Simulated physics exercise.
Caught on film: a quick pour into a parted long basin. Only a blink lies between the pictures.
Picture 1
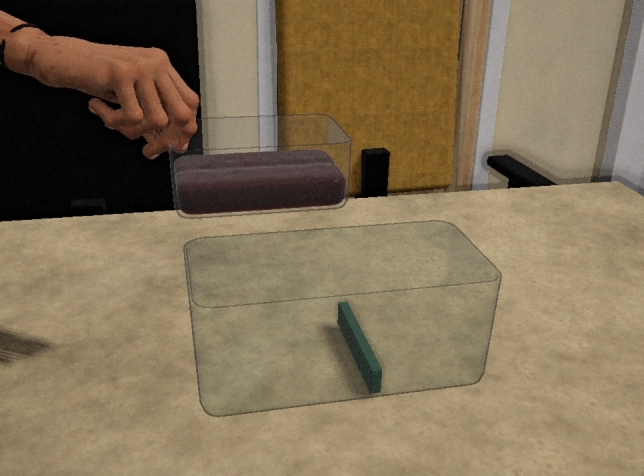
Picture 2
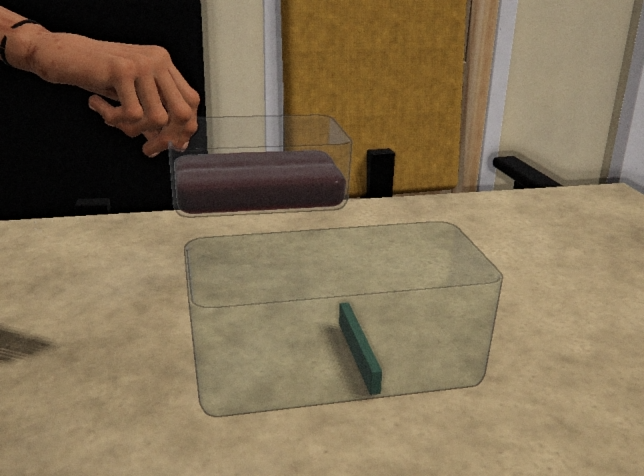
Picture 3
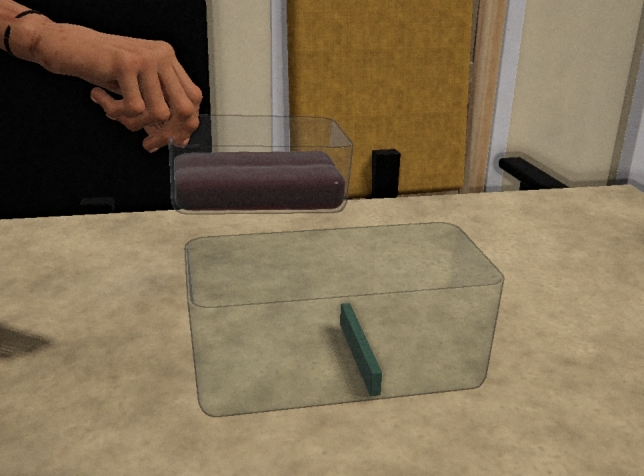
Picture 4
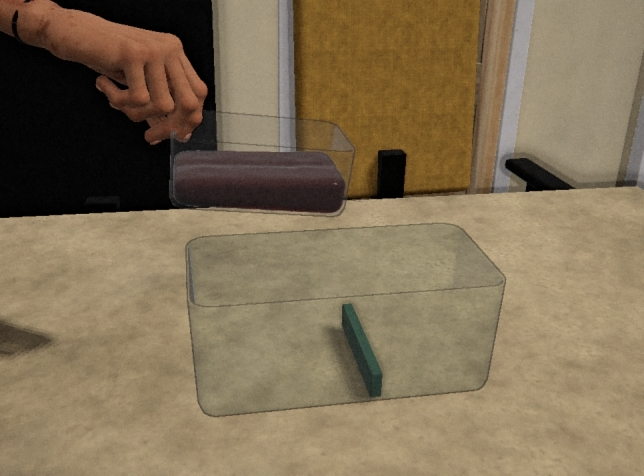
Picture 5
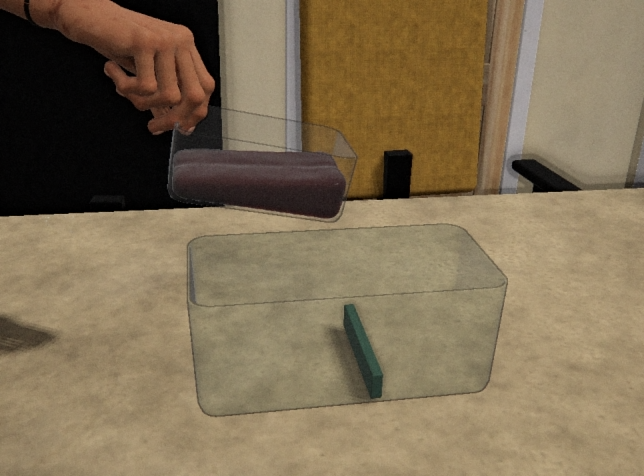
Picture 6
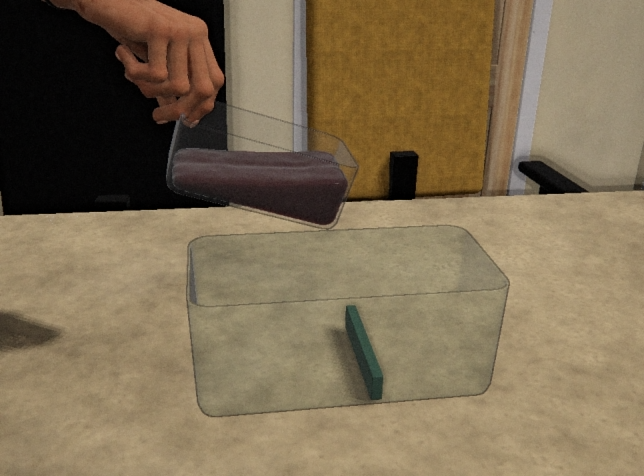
A hand held a small clear container of dark purple liquid above a larger, empty see-through basin with a low green divider, then moved slightly right as the container tilted gradually down to the right.
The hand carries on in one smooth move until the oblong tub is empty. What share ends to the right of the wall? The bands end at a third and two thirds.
The share right of the wall is from a third to two thirds.
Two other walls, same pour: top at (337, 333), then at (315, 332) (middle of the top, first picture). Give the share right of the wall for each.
In turn 75 and 90 in a hundred.
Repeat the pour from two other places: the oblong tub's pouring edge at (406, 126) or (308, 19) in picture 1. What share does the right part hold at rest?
Roughly 90 per cent, and 40 per cent.
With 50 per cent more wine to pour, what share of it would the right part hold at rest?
Some 60 per cent.
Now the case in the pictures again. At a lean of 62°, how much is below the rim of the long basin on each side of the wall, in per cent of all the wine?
The left part 0 per cent, the right part 25.
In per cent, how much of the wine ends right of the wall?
About 60 per cent.
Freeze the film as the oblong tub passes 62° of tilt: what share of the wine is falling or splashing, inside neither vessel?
Some 20 per cent.
A moment on, the tilt is 62° and 55 per cent is still to pour, 1 is left of the wall and 23 right of it.
Next, the tilt is 88° and 18 per cent is still to pour, 19 is left of the wall and 58 right of it.
Then the tilt is 94° and 4 per cent is still to pour, 35 is left of the wall and 59 right of it.
Later the tilt is 94° and 1 per cent is still to pour, 39 is left of the wall and 59 right of it.
At rest 40 per cent lies left of the wall, 59 right of it and 1 outside.
